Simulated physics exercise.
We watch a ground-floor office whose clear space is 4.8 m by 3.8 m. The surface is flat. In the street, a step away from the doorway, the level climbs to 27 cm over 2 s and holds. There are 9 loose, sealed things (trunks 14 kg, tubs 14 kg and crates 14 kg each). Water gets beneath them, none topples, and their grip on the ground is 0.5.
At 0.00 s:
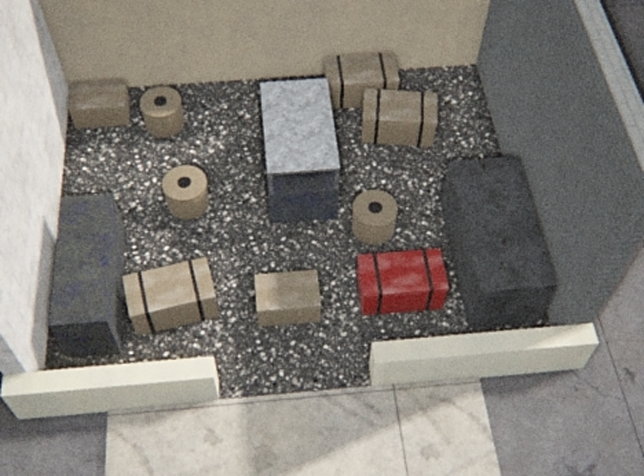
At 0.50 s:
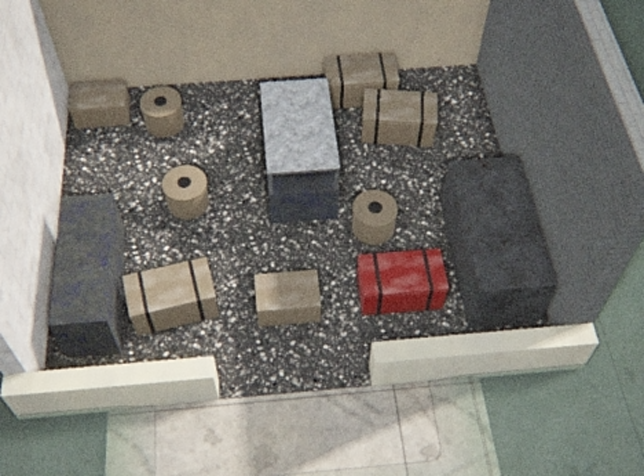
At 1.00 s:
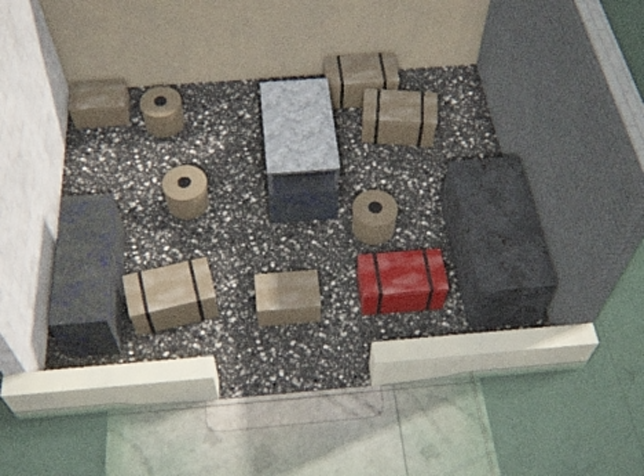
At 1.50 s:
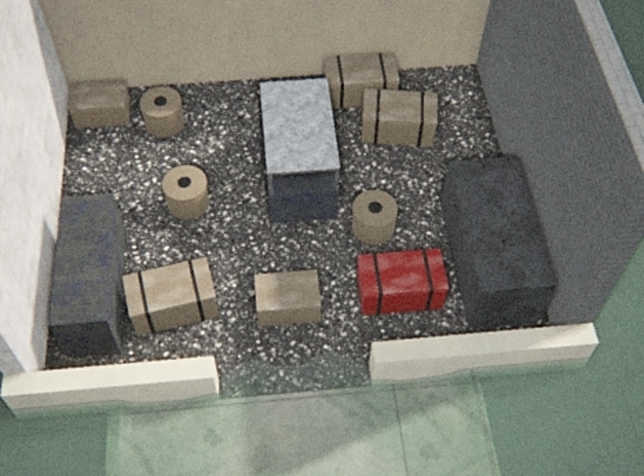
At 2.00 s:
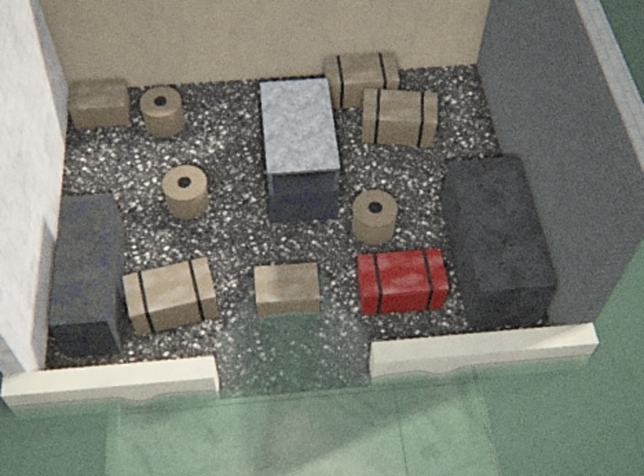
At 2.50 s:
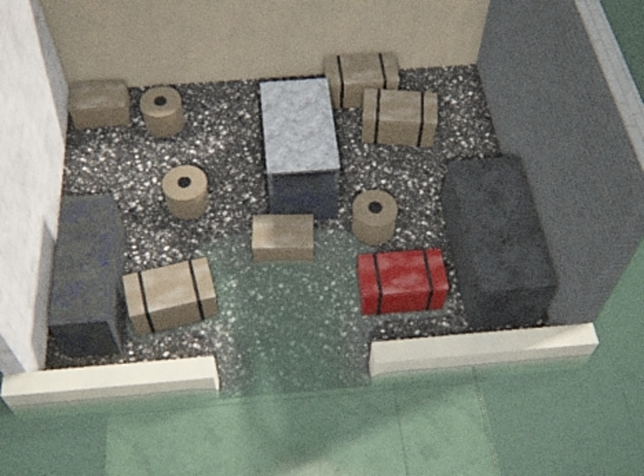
Greenish water spreads in through the doorway, and a small tan crate shifts back.
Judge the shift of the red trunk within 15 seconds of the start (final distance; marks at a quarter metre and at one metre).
The red trunk slides a little.
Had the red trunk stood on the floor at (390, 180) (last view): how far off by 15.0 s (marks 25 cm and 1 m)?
It moves a short way.
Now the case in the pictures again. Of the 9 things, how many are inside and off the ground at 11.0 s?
I count 9.
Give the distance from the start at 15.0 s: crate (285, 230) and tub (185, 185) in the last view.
In turn: 250 cm, 80 cm.
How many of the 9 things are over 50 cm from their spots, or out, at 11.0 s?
7 of them.
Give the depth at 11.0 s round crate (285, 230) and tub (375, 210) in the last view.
About 13 and 16 cm.
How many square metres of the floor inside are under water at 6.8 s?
Roughly 16 m2.
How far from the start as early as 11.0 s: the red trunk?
About 30 cm.
After 3.5 s the red trunk is near (421, 269), 0.2 m from its start, aground; 1 afloat.
After 6.8 s the red trunk is near (403, 285), 0.2 m from its start, afloat; 9 afloat.
After 11.0 s the red trunk is near (374, 269), 0.3 m from its start, afloat; 9 afloat.
After 15.0 s the red trunk is near (361, 238), 0.5 m from its start, afloat; 9 afloat.
